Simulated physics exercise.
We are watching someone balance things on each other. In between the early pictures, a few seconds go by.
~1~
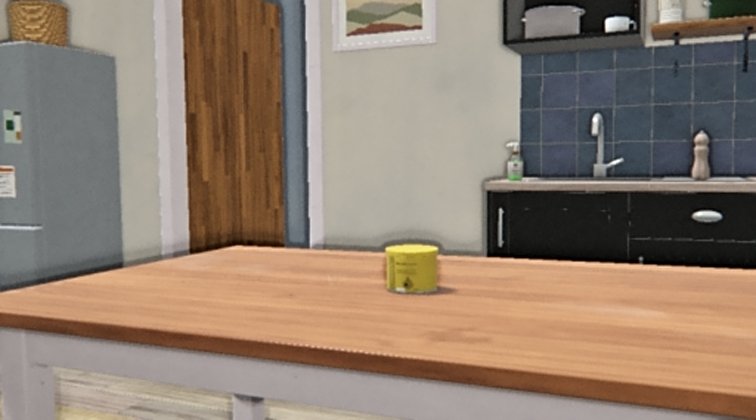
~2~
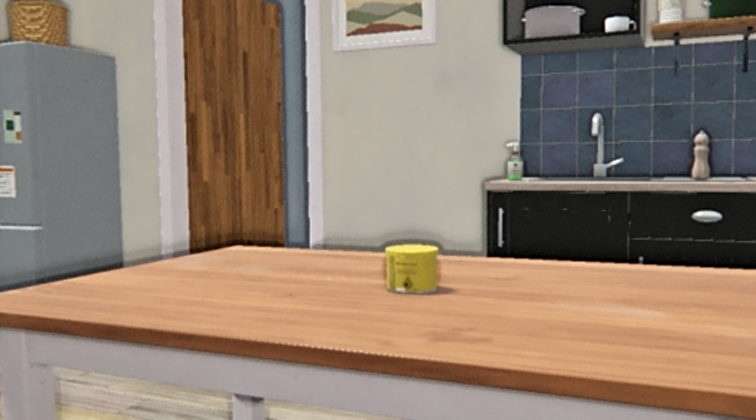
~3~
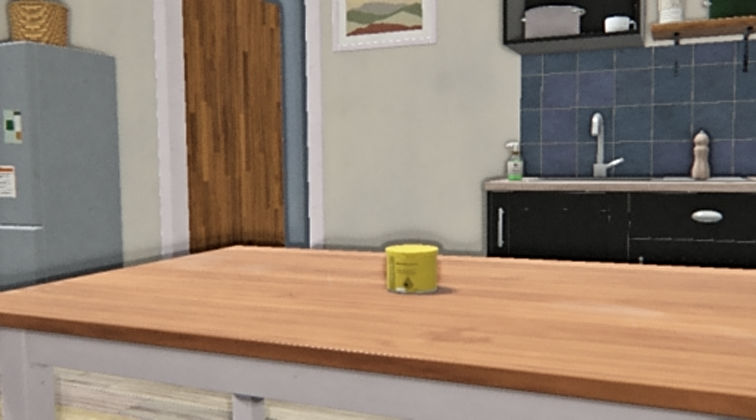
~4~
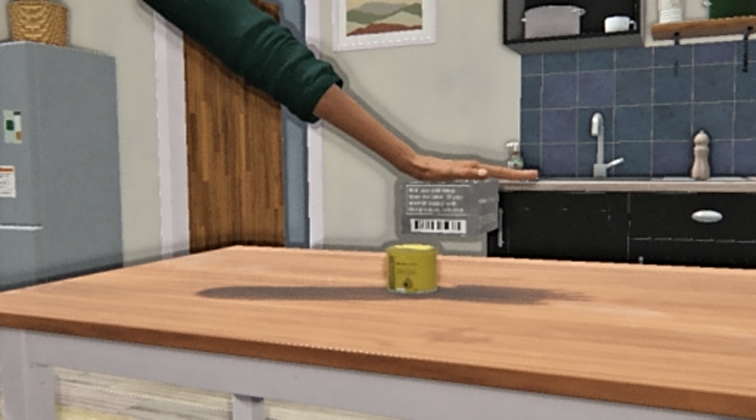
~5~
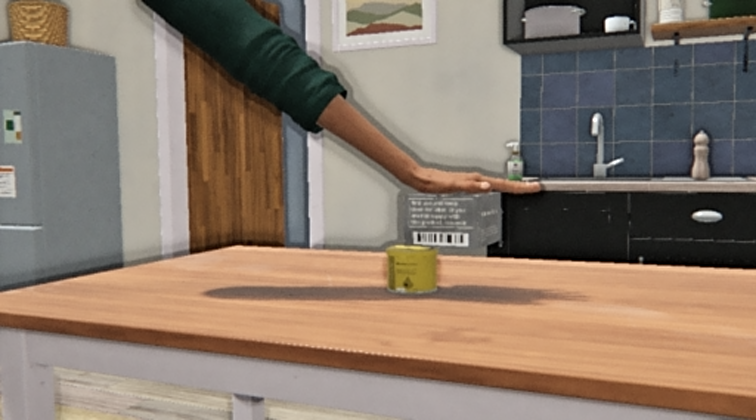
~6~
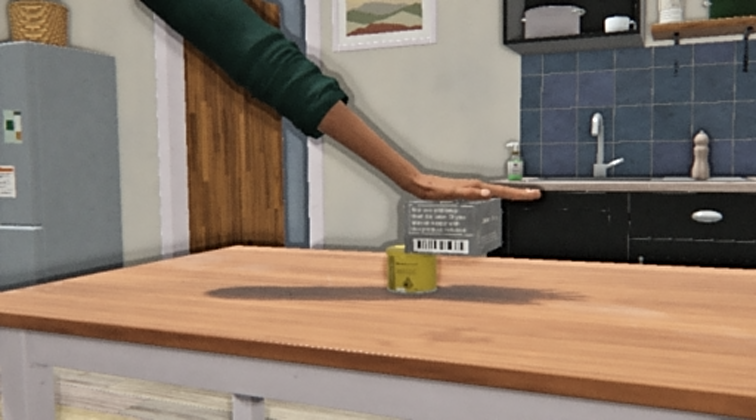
Grey box being lowered by a green-sleeved arm from the left onto a small yellow tub sitting on a wooden kitchen table.
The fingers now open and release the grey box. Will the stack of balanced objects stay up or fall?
I expect something will drop.
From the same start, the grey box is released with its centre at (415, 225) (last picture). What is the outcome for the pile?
The pile remains standing.
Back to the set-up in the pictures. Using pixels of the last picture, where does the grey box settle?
About (510, 258).
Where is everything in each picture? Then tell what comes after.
The last thing is not in view yet; yellow tub (412, 269), in the first picture.
The last thing is not in view yet; yellow tub (412, 269), in the second picture.
The last thing is not in view yet; yellow tub (412, 269), in the third picture.
On its way; grey box (451, 206); yellow tub (412, 269), in the fourth picture.
On its way; grey box (454, 218); yellow tub (412, 269), in the fifth picture.
In place under the hand; grey box (454, 225); yellow tub (412, 269), in the sixth picture.
Then, 0.30 s on from there, grey box now fallen.
Then, 0.80 s on from there, nothing new.
In the end, fallen, grey box; yellow tub unmoved. At the end, from the last picture's camera, grey box near (509, 258). The pile loses its balance.
